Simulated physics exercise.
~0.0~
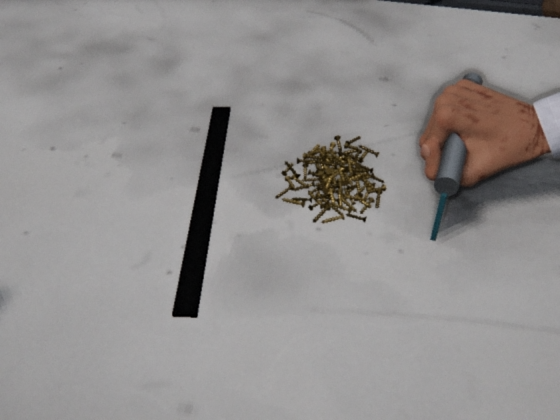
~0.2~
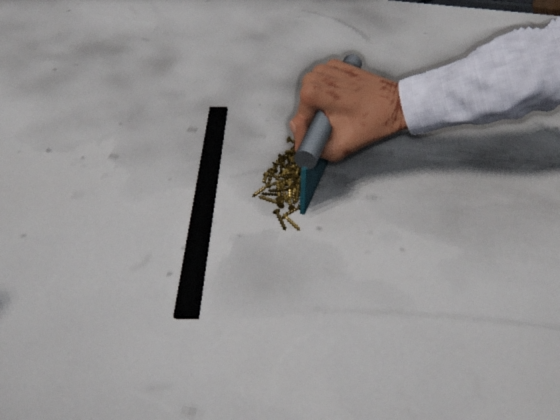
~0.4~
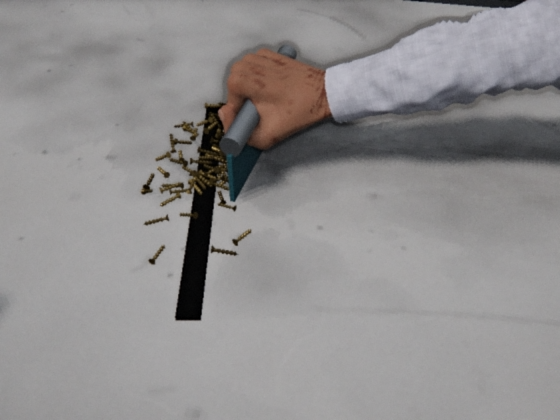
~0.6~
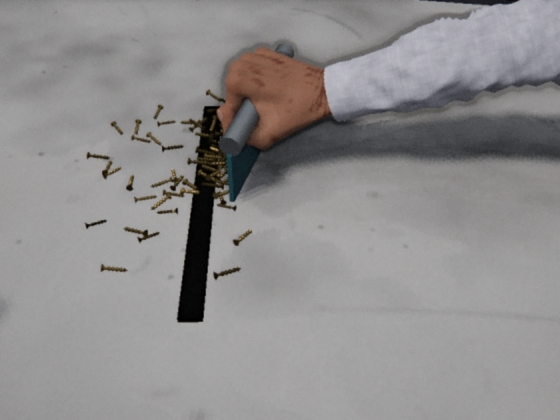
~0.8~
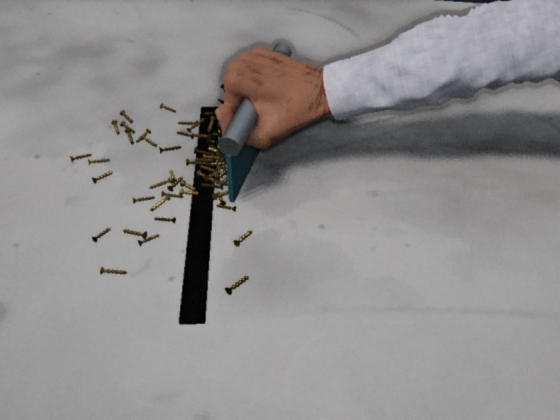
A hand in a white sleeve grips a grey-handled scraper with a teal blade at the right of a pale, smudged surface, seen from above at an angle. A loose pile of brass-coloured screws lies near the middle, and a narrow black strip lies to its left. The hand moves the scraper leftwards into the pile and pushes the screws up to the strip. The scraper halts beside the strip while many screws scatter and roll beyond it. At the end the hand stays still, with screws bunched at the strip's upper part, others spread to the left and a few to the right.
